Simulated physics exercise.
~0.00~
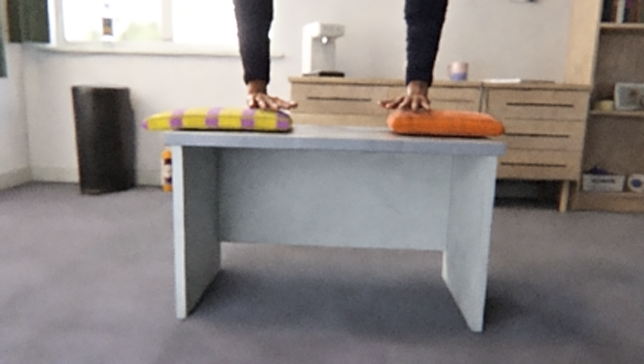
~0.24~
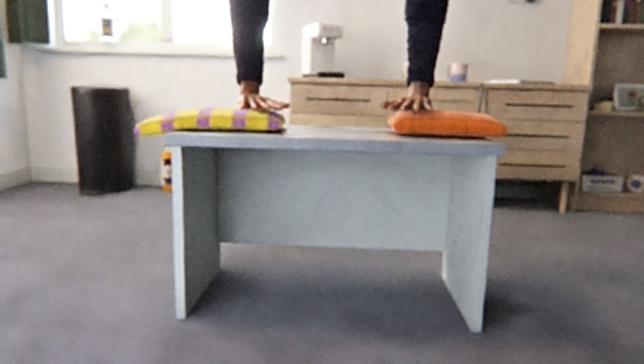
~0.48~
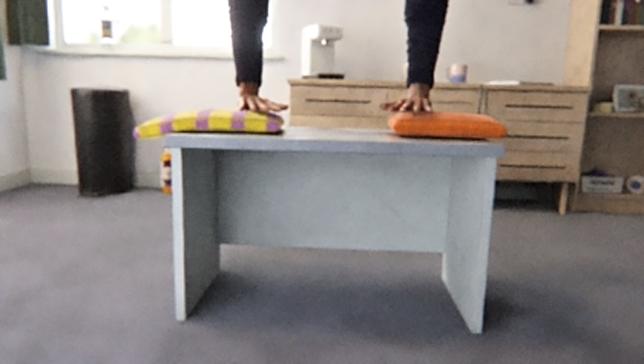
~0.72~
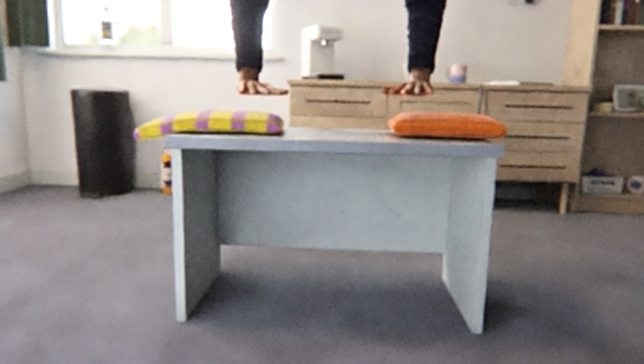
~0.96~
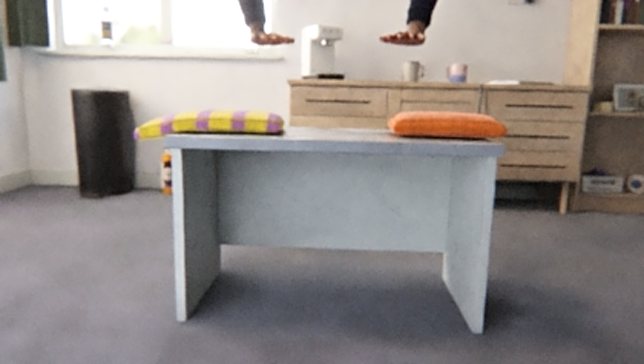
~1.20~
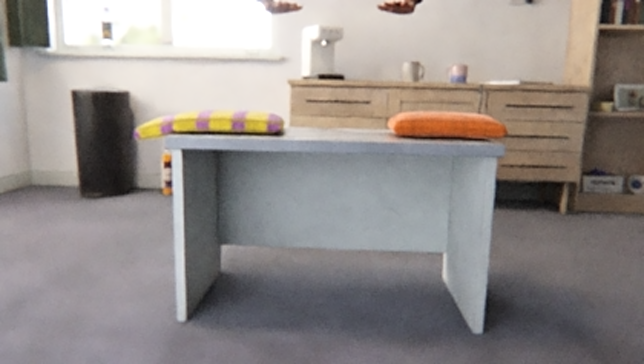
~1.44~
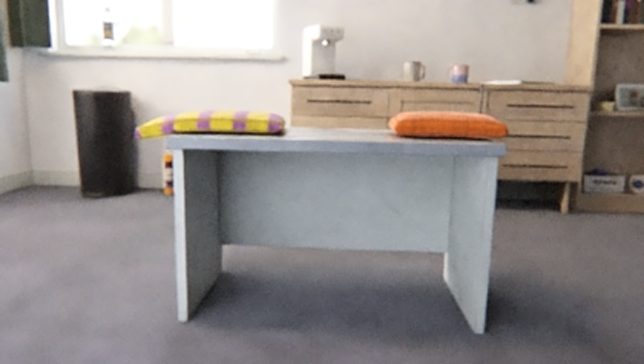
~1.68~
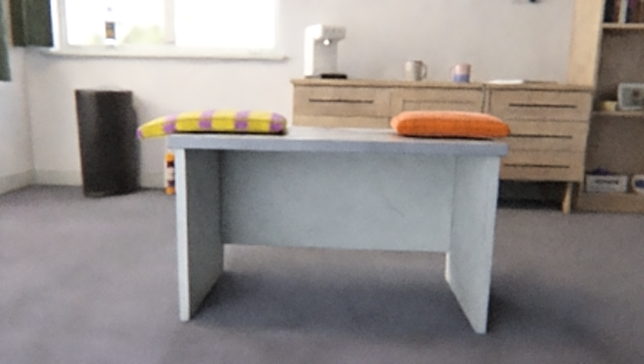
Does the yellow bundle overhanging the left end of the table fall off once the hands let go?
No, the yellow bundle stays in place on the table after the hands lift away, and the orange one stays on top too.
Carpeted room, two hands pressing soft yellow and orange bundles on a side table, then lifting away, both bundles staying on top.
